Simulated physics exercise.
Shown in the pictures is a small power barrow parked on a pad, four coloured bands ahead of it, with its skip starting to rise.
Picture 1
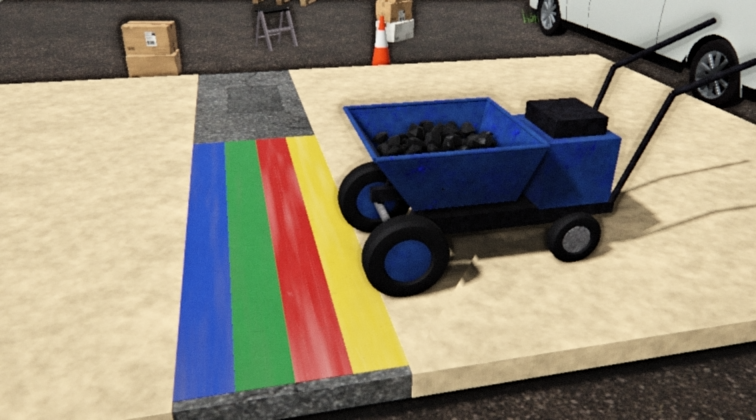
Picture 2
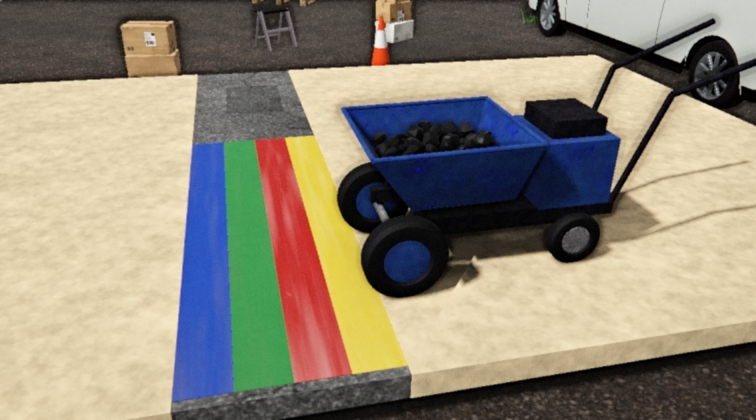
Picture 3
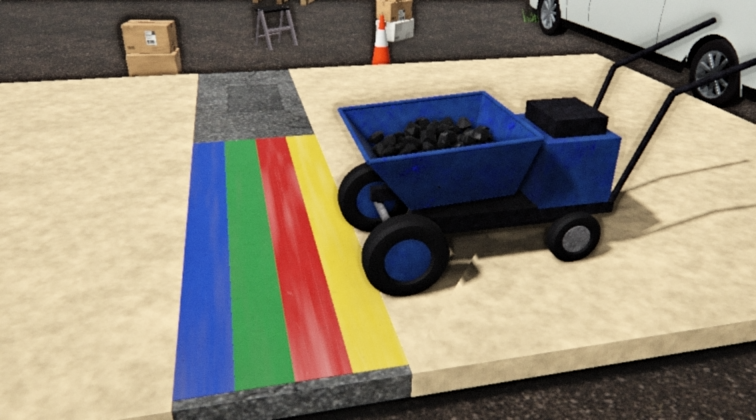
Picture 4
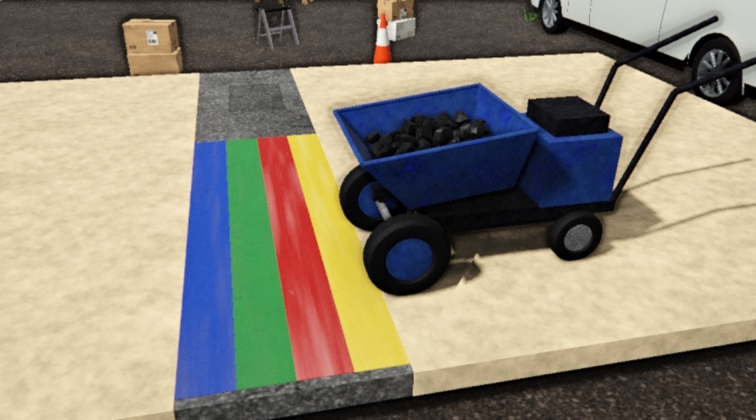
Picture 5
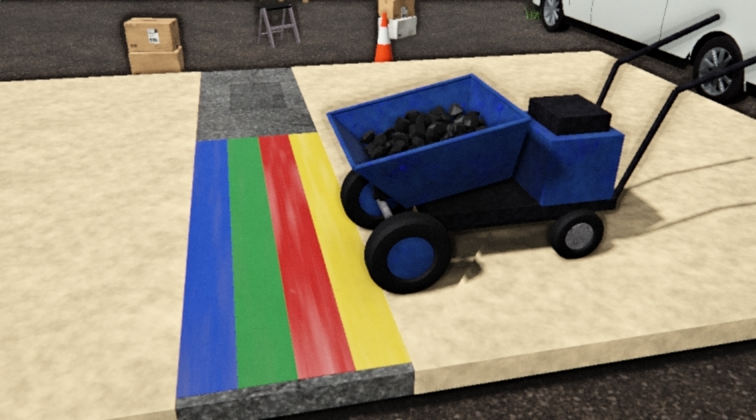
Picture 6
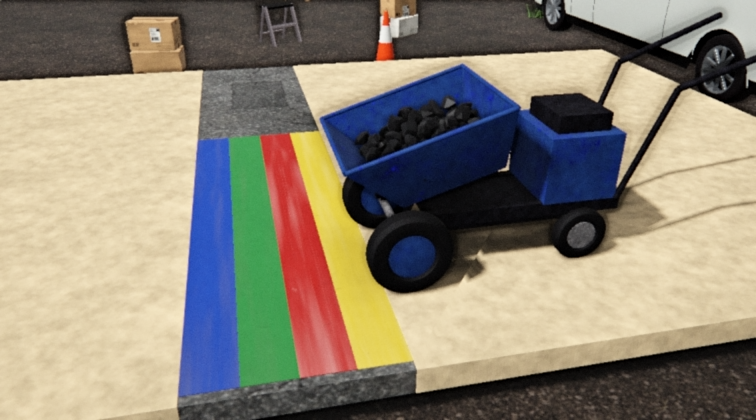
On a pale, sandy-looking pad beside dark paving, seen from slightly above, a white vehicle, cardboard boxes and an orange cone stand behind. A small blue barrow with black handles, carrying dark lumps, sits right of blue, green, red and yellow bands running left to right between grey patches. The skip stays level at first, then tilts gradually toward the bands, its rear rising, while the wheels stay put and the view shifts very slightly.
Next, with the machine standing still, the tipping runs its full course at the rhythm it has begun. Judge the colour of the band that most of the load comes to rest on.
Most of it rests on the green band.
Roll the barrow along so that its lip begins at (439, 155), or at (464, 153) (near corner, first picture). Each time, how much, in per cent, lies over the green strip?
About 10 %, then 10 %.
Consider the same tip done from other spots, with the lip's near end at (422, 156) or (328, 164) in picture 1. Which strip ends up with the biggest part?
Well, from the first place it would be red, and from the second that blue strip.
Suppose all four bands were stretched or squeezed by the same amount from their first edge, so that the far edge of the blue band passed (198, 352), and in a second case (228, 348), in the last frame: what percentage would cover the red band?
I get 10 % for the first one and 0 % for the second.
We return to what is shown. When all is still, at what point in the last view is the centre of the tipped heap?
Roughly at pixel (250, 268).
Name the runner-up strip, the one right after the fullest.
Second: The blue strip.
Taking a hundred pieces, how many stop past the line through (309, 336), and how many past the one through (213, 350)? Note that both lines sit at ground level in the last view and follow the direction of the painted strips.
Roughly 80 per cent, and 20 per cent.
Soon after the last picture, skip tipped steeply; all in the skip.
A little later, skip tipped right over; nearly all in the skip; a stray few over the red strip; a small part over the green strip.
Later still, skip tipped right over; about a third in the skip; a stray few over the red strip; about a third over the green strip; about a quarter over the blue strip; a small part off the paint.
By the end, skip tipped right over; a small part in the skip; none over the yellow strip; a small part over the red strip; about half over the green strip; about a quarter over the blue strip; a small part off the paint.
